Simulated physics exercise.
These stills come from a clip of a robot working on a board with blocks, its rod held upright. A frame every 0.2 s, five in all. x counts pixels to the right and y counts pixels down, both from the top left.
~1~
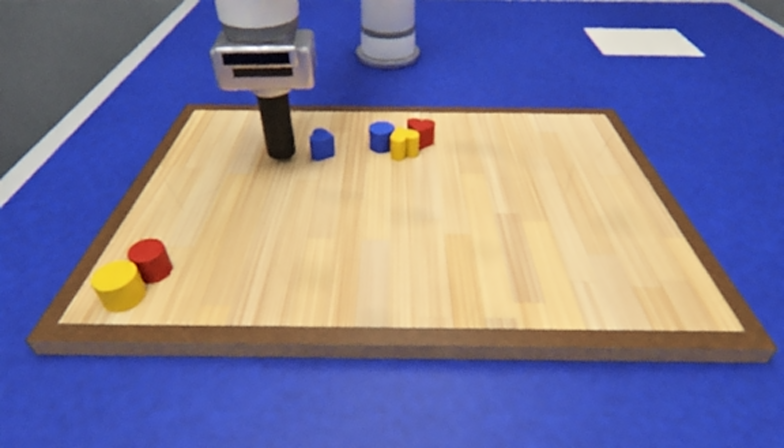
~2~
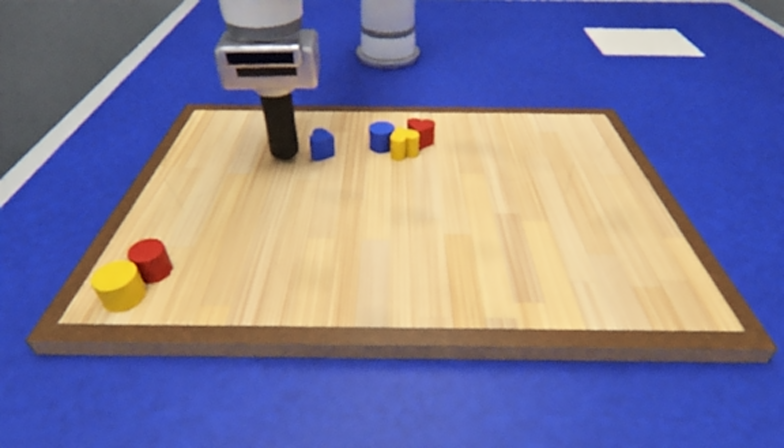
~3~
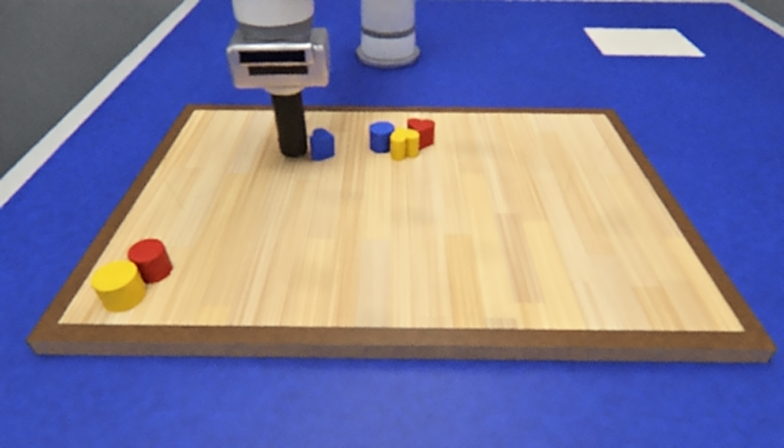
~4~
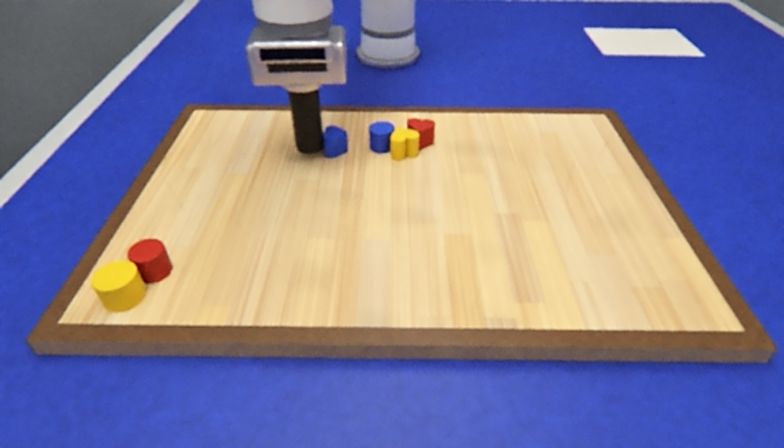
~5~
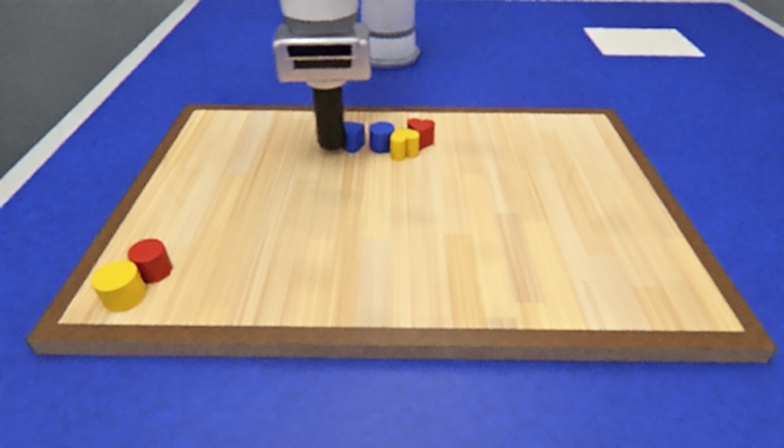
On a wooden board over a blue surface, a robot's black rod moves right to a small blue block and pushes it a short way toward the blue cylinder, while the yellow and red blocks stay still.
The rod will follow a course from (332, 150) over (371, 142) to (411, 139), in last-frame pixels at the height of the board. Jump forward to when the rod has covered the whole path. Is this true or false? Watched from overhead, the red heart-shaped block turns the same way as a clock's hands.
Verdict: True.
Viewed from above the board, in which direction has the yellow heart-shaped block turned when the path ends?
It turns clockwise.
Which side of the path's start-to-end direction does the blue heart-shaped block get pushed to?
The left.
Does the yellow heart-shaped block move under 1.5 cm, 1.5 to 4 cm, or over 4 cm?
Moves under 1.5 cm.
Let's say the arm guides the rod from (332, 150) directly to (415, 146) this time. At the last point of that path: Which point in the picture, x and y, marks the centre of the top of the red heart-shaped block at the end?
At pixel (442, 122).
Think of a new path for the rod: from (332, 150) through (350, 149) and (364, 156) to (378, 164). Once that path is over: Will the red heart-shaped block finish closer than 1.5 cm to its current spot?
Yes - that is the case.
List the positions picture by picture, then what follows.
In the first frame, rod's lower end at (282, 152); blue heart-shaped block at (320, 134); blue cylinder at (382, 127); yellow heart-shaped block at (404, 134); red heart-shaped block at (421, 124).
In the second frame, rod at (285, 152); blocks still.
In the third frame, rod at (294, 150); blocks still.
In the fourth frame, rod at (310, 147); blue heart-shaped block at (333, 132).
In the fifth frame, rod at (332, 144); blue heart-shaped block at (352, 127); blue cylinder at (382, 127); yellow heart-shaped block at (404, 134); red heart-shaped block at (421, 124).
The first path, step by step. One third of the way, rod at (358, 138); blue heart-shaped block at (376, 119), turned 15° anticlockwise; blue cylinder at (397, 124); yellow heart-shaped block at (409, 136), turned 25° clockwise; red heart-shaped block at (423, 124).
Two thirds of the way, rod at (385, 133); blue heart-shaped block at (396, 112), turned 35° anticlockwise; blue cylinder at (414, 121); yellow heart-shaped block at (411, 136), turned 40° clockwise; red heart-shaped block at (440, 127).
At the end, rod at (412, 132); blue heart-shaped block at (405, 109), turned 75° anticlockwise; blue cylinder at (439, 119); yellow heart-shaped block at (411, 136), turned 40° clockwise; red heart-shaped block at (457, 129), turned 50° clockwise.
